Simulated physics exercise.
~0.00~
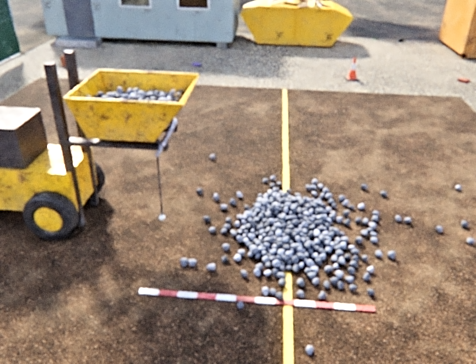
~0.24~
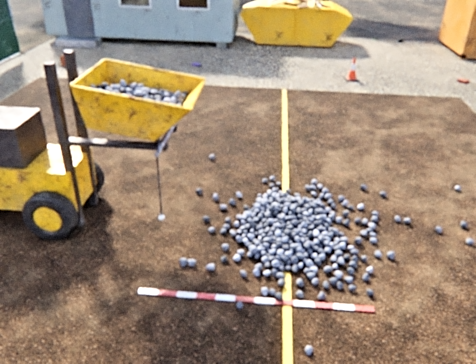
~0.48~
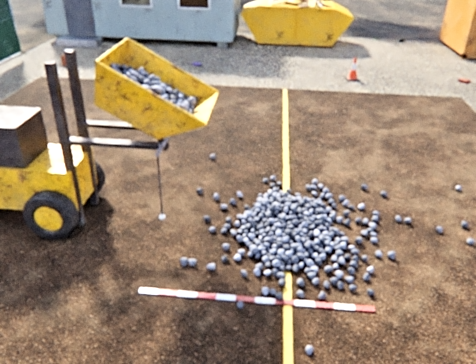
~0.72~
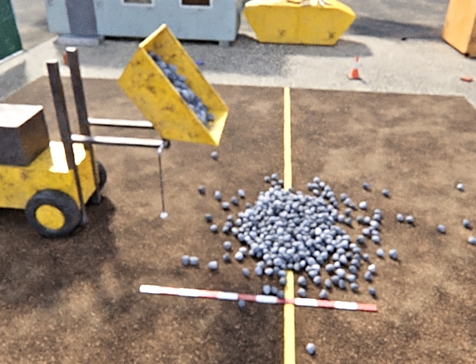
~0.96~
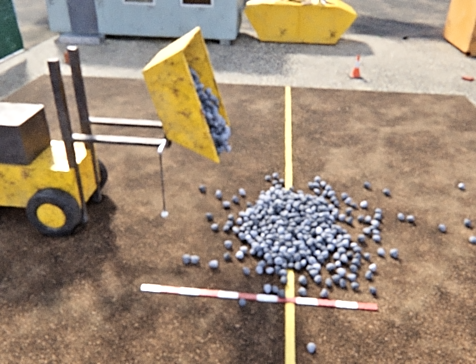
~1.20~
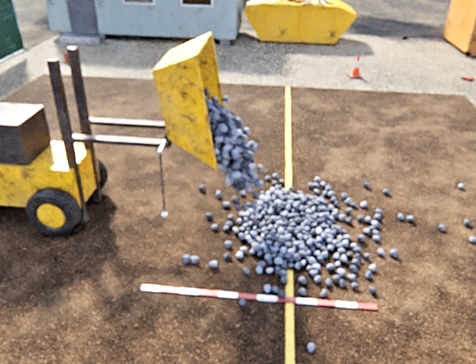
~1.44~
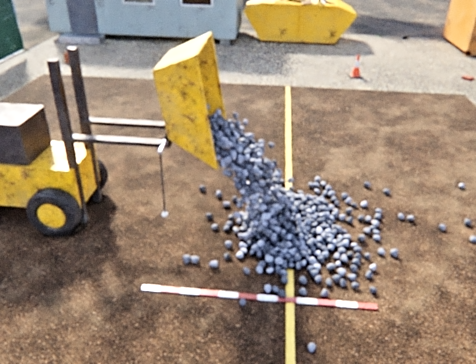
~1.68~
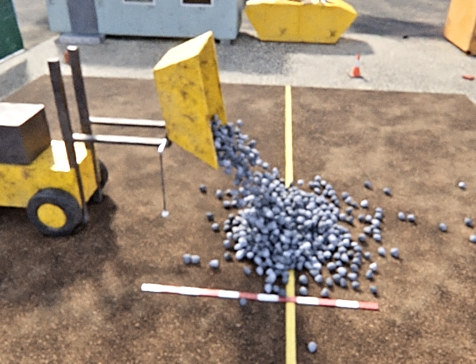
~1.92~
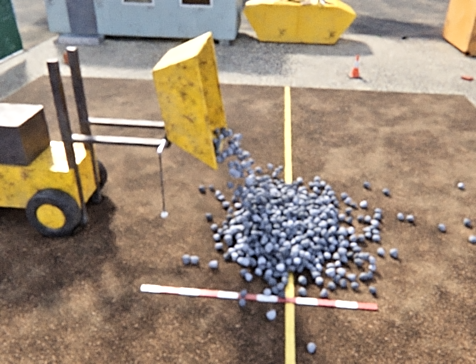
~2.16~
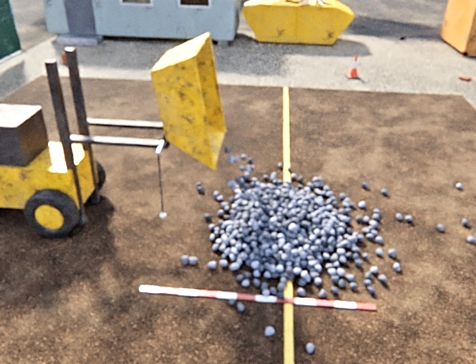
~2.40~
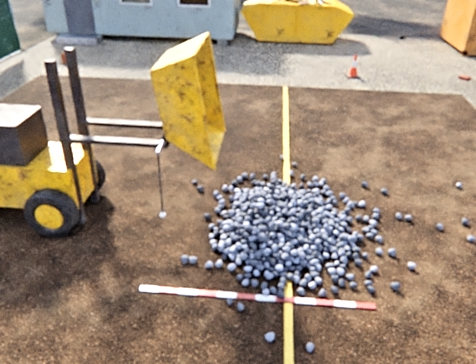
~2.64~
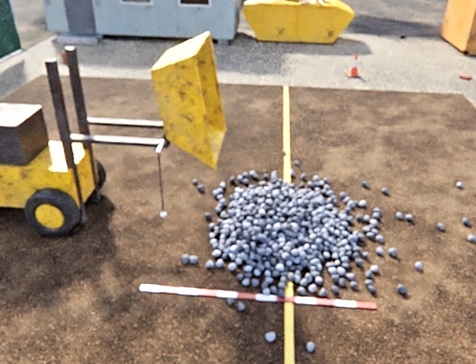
At the start, a yellow forklift on the left holds up a yellow skip of rounded grey stones, beside a loose heap already lying across a yellow line on brown ground. The skip tips forward to the right, slowly and then more steeply, while the stones stay inside. Once it is nearly upright, they slide to its lower edge and pour onto the heap's left side. The stream spreads down over the pile, thins and stops. Finally the emptied skip stays tipped above a broader heap straddling the line, with a few stones scattered around.
